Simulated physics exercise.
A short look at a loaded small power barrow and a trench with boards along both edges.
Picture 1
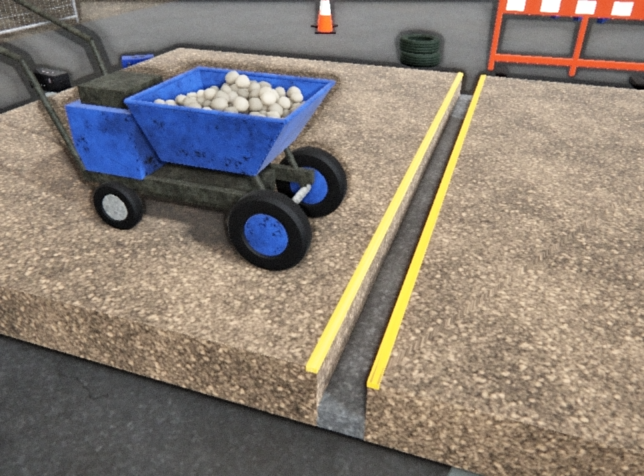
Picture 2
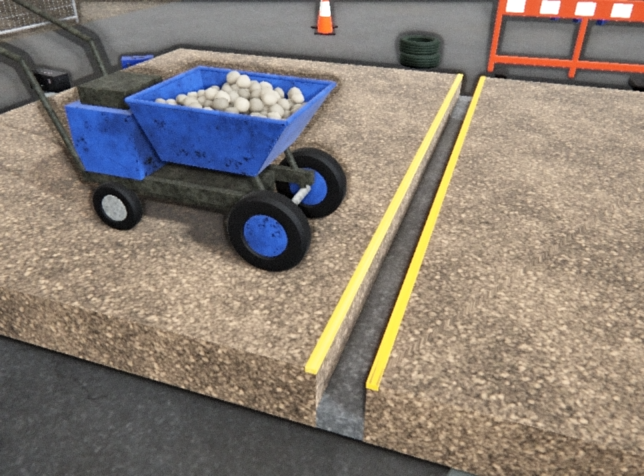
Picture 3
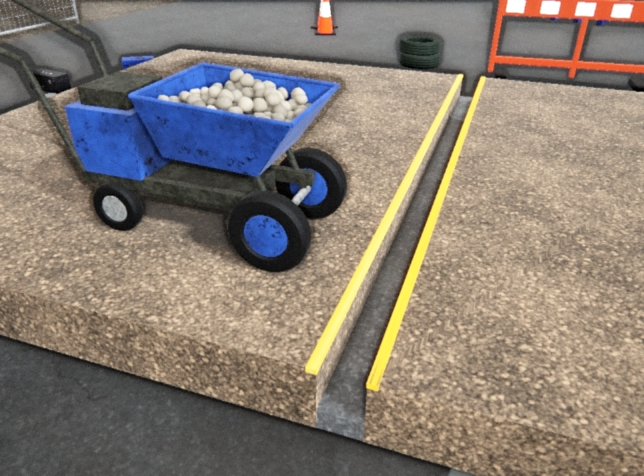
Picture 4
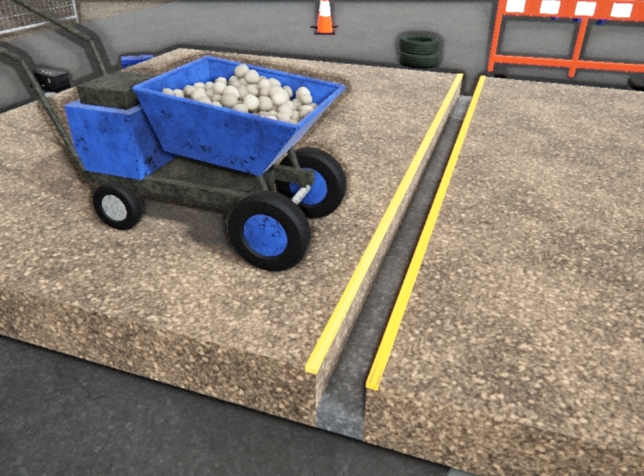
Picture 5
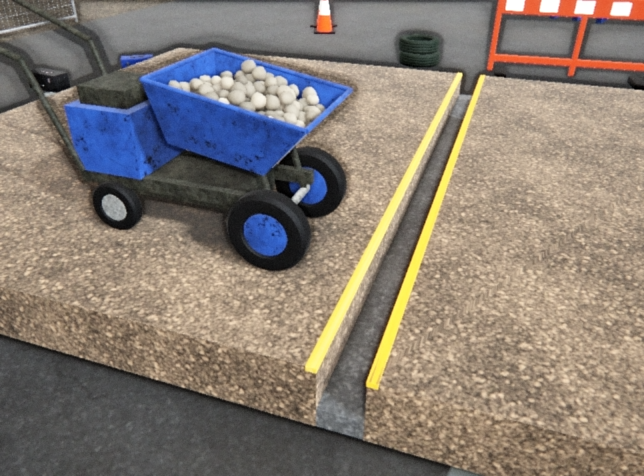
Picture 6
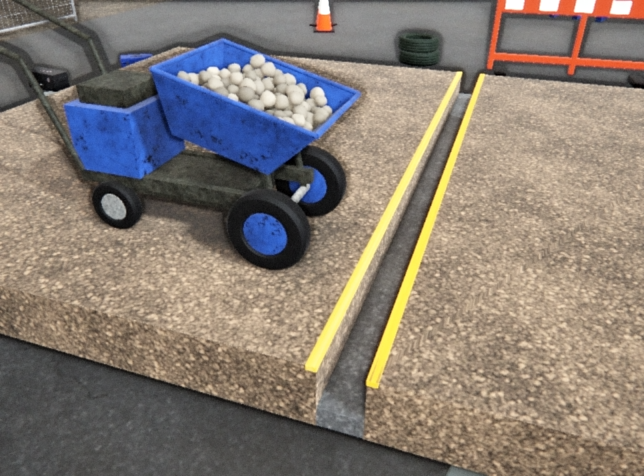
A small blue power barrow loaded with pale round pebbles stood still on gravelly ground left of a narrow, yellow-edged trench, and its skip slowly tilted forward toward the right, its back end rising.
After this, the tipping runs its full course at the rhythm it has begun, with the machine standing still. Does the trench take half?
The trench takes less than half.
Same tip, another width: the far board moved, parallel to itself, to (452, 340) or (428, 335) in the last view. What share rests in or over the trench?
About 90 and 70 per cent.
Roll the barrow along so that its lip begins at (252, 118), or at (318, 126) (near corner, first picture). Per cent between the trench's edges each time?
First some 70, then 0 per cent.
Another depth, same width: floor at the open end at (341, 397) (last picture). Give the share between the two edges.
It comes to 30 per cent or so.
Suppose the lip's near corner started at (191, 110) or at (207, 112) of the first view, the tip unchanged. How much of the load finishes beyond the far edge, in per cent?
Near 0 % and 0 %.
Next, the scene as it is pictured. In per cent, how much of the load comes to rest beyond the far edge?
Near 70 %.
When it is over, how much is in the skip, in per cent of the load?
Roughly 5 in a hundred.
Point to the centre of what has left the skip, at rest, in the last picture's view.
Roughly at (442, 255).
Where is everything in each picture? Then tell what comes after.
In the first picture, lip of the skip (285, 122), level; top of the load (232, 100), river pebbles; first edge of the trench (338, 315); far edge (393, 328), the trench under half as wide as the skip, and about as deep as wide.
In the second picture, lip of the skip (286, 123), level; top of the load (233, 100).
In the third picture, lip of the skip (291, 125), tipped barely; top of the load (236, 98).
In the fourth picture, lip of the skip (297, 128), tipped a little; top of the load (227, 97).
In the fifth picture, lip of the skip (306, 131), tipped a little; top of the load (234, 93).
In the sixth picture, lip of the skip (316, 136), tipped clearly; top of the load (237, 77); first edge of the trench (337, 314); far edge (392, 327).
Just after the last frame, skip tipped steeply; every one in the skip.
A moment on, skip tipped right over; the larger part in the skip; just a few in or heaped over the trench; roughly a quarter beyond it; about a tenth falling.
Further on, skip tipped right over; about a tenth in the skip; about a tenth in or heaped over the trench; roughly two thirds beyond it.
When it is over, skip tipped right over; just a few in the skip; roughly a quarter in or heaped over the trench; roughly two thirds beyond it.
